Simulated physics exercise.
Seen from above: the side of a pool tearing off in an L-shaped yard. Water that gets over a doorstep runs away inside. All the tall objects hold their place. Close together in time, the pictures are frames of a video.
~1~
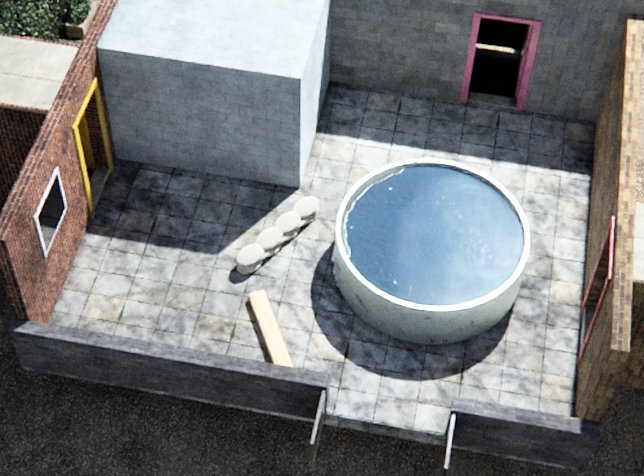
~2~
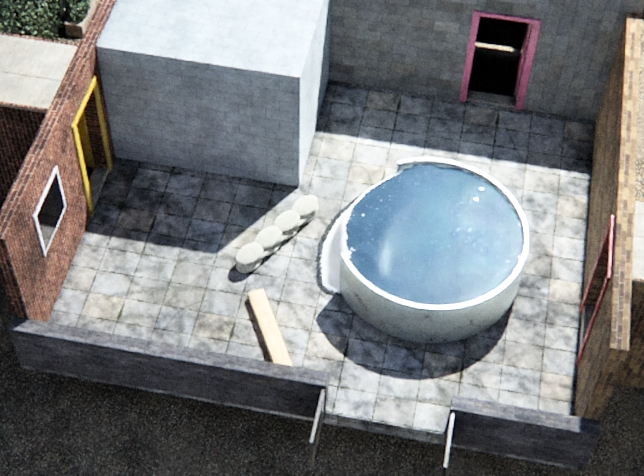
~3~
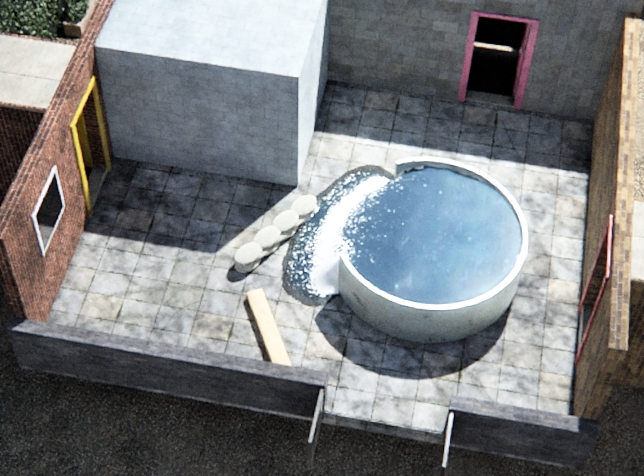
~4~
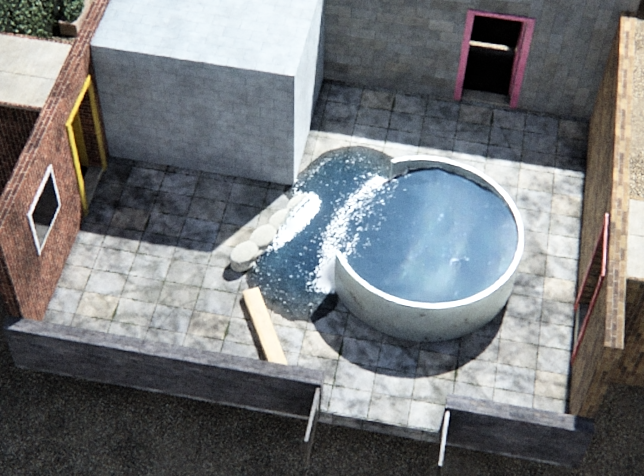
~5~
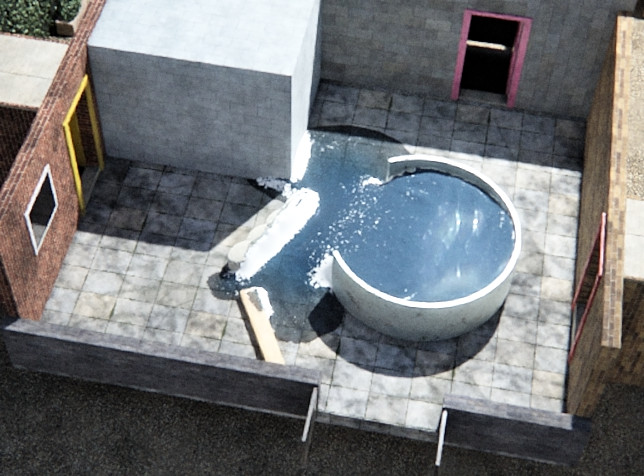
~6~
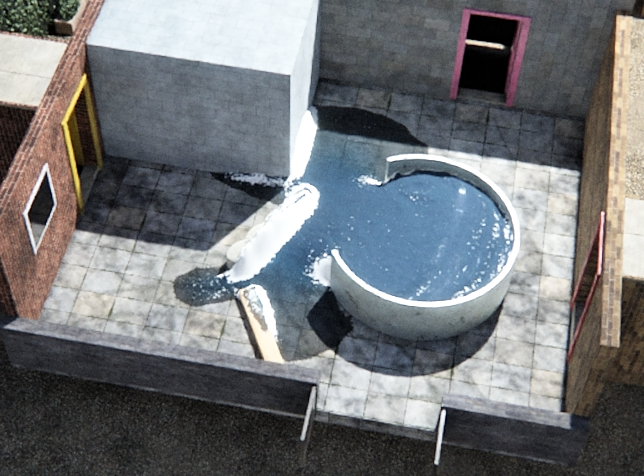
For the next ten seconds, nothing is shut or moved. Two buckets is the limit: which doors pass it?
The pink door sees more than two pails; the yellow door sees more than two pails; the red door sees two pails or less.
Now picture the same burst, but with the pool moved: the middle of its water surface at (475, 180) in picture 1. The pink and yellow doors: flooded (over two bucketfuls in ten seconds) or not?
The pink door tops the limit and the yellow door tops the limit.
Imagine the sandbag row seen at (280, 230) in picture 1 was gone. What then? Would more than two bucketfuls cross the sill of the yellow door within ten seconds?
My answer: The yellow one overshoots.
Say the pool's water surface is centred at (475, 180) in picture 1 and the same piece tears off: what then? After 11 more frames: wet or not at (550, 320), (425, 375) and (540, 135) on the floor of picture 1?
So, in the order given, I'd say unaffected, unaffected, unaffected.
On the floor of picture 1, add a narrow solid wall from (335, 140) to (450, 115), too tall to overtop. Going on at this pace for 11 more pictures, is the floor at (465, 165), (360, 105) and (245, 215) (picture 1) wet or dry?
Submerged, submerged, then submerged.
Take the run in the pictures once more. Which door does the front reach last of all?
The red door.
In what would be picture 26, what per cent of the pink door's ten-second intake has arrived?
It comes to around 15 percent of the ten-second total.
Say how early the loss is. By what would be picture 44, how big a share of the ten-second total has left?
Near 45 in a hundred.
A moment on, water covers 40 % of the floor; the pink door not reached, the yellow door not reached, the red door not reached.
Next, water covers 60 % of the floor; the pink door wet at the sill, nothing in, the yellow door under two buckets in, the red door not reached.
Then, water covers 80 % of the floor; the pink door under two buckets in, the yellow door far over two buckets in, the red door not reached.
Later, water covers 95 % of the floor; the pink door over two buckets in, the yellow door far over two buckets in, the red door wet at the sill, nothing in.
In the end, water covers 95 % of the floor; the pink door over two buckets in, the yellow door far over two buckets in, the red door wet at the sill, nothing in.
